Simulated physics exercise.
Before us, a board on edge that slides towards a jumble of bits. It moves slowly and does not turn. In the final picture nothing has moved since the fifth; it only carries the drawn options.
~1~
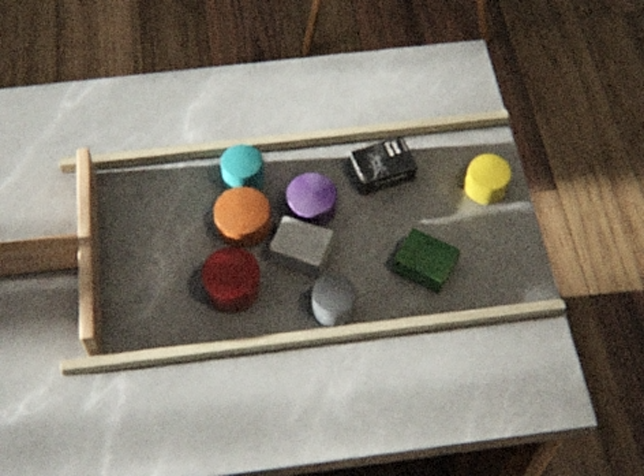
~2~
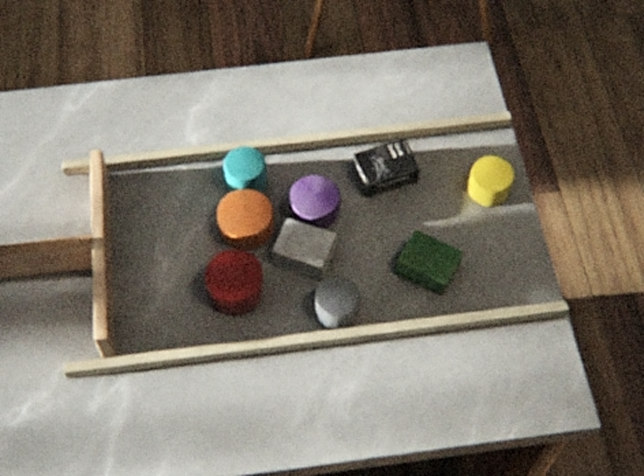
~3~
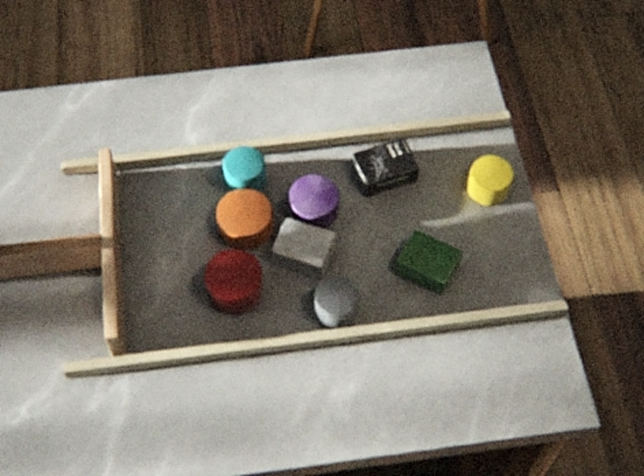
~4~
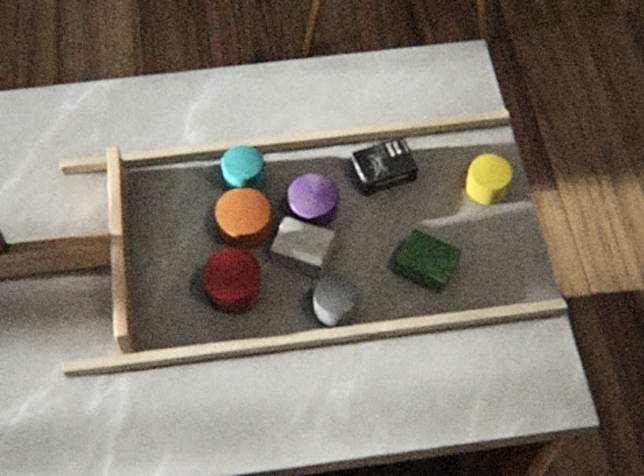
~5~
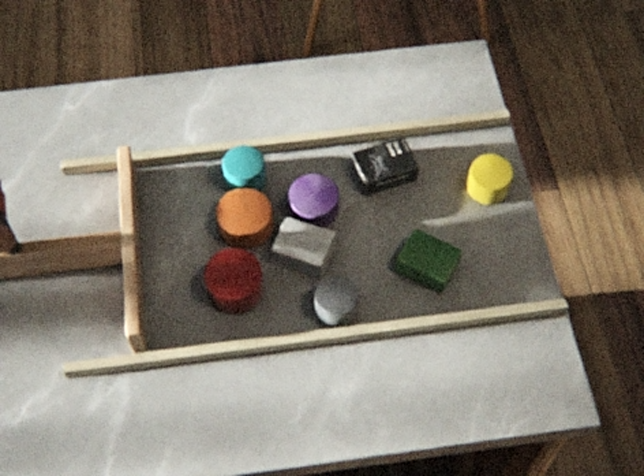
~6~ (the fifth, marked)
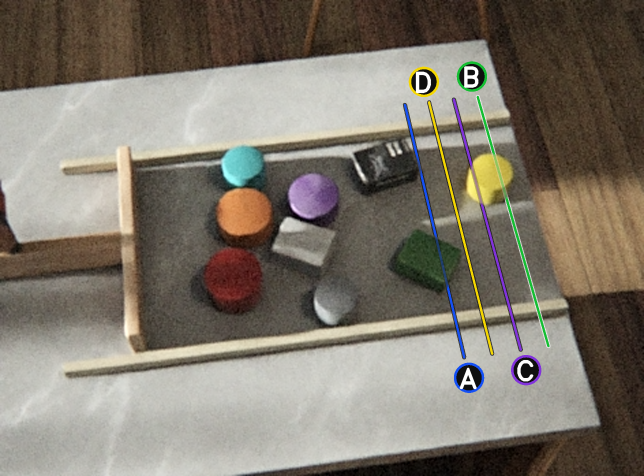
A wooden board on edge slid slowly to the right between two thin rails, without turning, while the colourful tins and blocks scattered ahead of it stayed where they were, untouched.
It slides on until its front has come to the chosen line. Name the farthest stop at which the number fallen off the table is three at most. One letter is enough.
No fourth one falls up to D.
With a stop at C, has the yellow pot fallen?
By then, yes.
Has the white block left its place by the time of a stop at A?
Yes.
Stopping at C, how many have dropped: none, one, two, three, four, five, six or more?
In all, five.
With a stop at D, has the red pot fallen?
By then, no.
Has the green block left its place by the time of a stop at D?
Yes.
On the marked copy, A at (432, 222); B at (510, 212); C at (485, 215); D at (458, 218).
With D. Early on, board (248, 220); turquoise tin (268, 169); red pot (290, 275).
Further on, board (366, 206); black box (476, 148); green block (471, 269).
At the end, board (458, 195); yellow pot over the edge; black box over the edge; two fallen.
As for the rest, A is within the limit but short; B drops seven; C drops five.
